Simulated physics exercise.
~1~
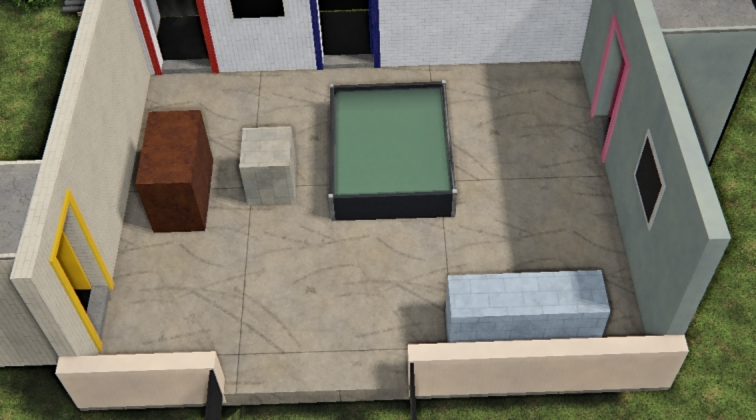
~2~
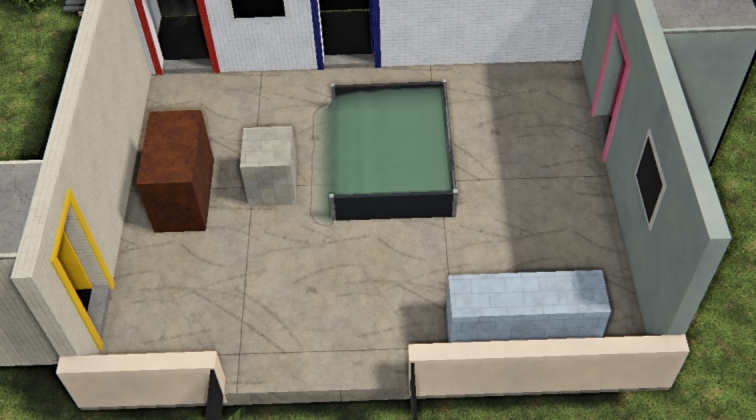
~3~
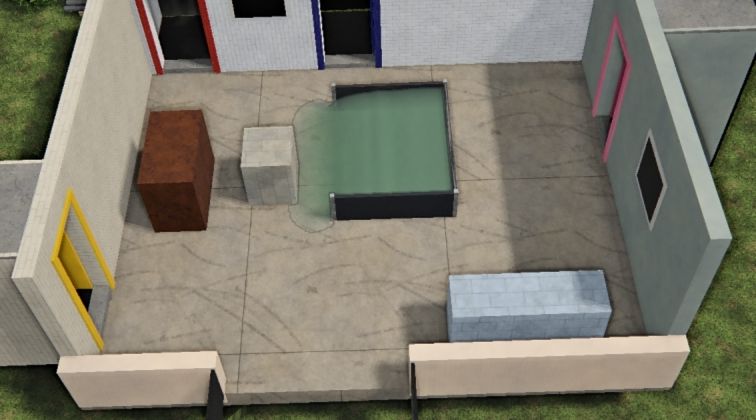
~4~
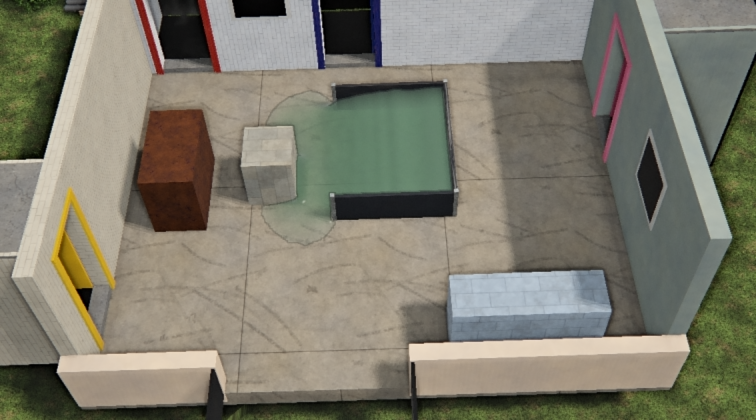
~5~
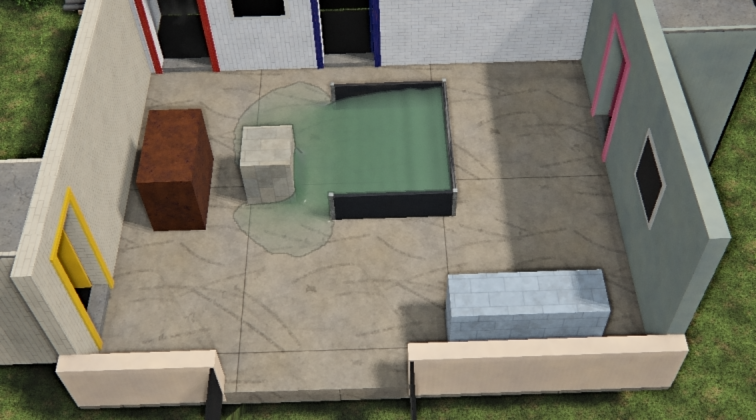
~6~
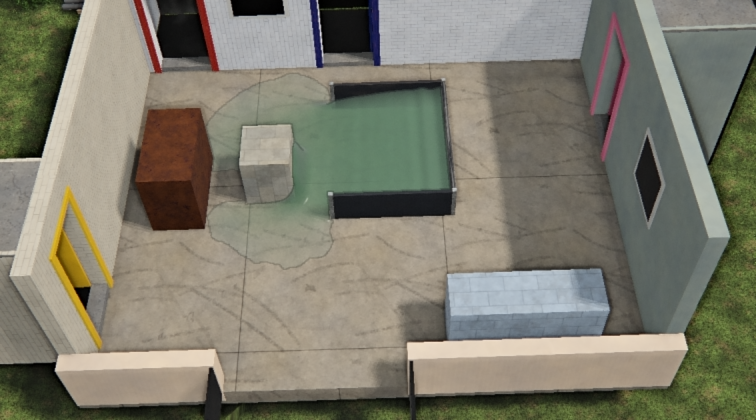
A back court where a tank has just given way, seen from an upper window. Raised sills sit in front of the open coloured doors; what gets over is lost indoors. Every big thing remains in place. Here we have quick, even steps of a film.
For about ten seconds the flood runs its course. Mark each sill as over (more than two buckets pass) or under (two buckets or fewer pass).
The pink door is under, the blue door is under, the red door is over, the yellow door is under.
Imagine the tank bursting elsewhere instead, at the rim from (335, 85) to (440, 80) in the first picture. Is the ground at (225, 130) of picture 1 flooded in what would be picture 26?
At that place: Covered.
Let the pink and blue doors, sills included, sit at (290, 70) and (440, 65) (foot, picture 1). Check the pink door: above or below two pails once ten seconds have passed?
Note - pink door ends up higher.
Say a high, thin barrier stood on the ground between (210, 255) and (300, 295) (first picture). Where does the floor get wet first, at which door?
The one you want is the red-painted one.
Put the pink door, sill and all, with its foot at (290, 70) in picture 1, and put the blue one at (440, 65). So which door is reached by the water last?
Last: The blue-painted one.
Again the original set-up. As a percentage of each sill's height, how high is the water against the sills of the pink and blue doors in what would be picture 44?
Estimate, in order: 0 and 50 percent.
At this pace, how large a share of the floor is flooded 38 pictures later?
About 50 per cent.
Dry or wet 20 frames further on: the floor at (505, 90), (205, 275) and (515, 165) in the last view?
As listed, the points end up high and dry, soaked and high and dry.
A moment on, water covers 25 % of the floor; the pink door not reached, the blue door not reached, the red door not reached, the yellow door not reached.
Next, water covers 45 % of the floor; the pink door not reached, the blue door not reached, the red door wet at the sill, nothing in, the yellow door wet at the sill, nothing in.
Then, water covers 45 % of the floor; the pink door not reached, the blue door wet at the sill, nothing in, the red door over two buckets in, the yellow door wet at the sill, nothing in.
Later, water covers 50 % of the floor; the pink door not reached, the blue door wet at the sill, nothing in, the red door over two buckets in, the yellow door wet at the sill, nothing in.
In the end, water covers 70 % of the floor; the pink door wet at the sill, nothing in, the blue door wet at the sill, nothing in, the red door over two buckets in, the yellow door wet at the sill, nothing in.
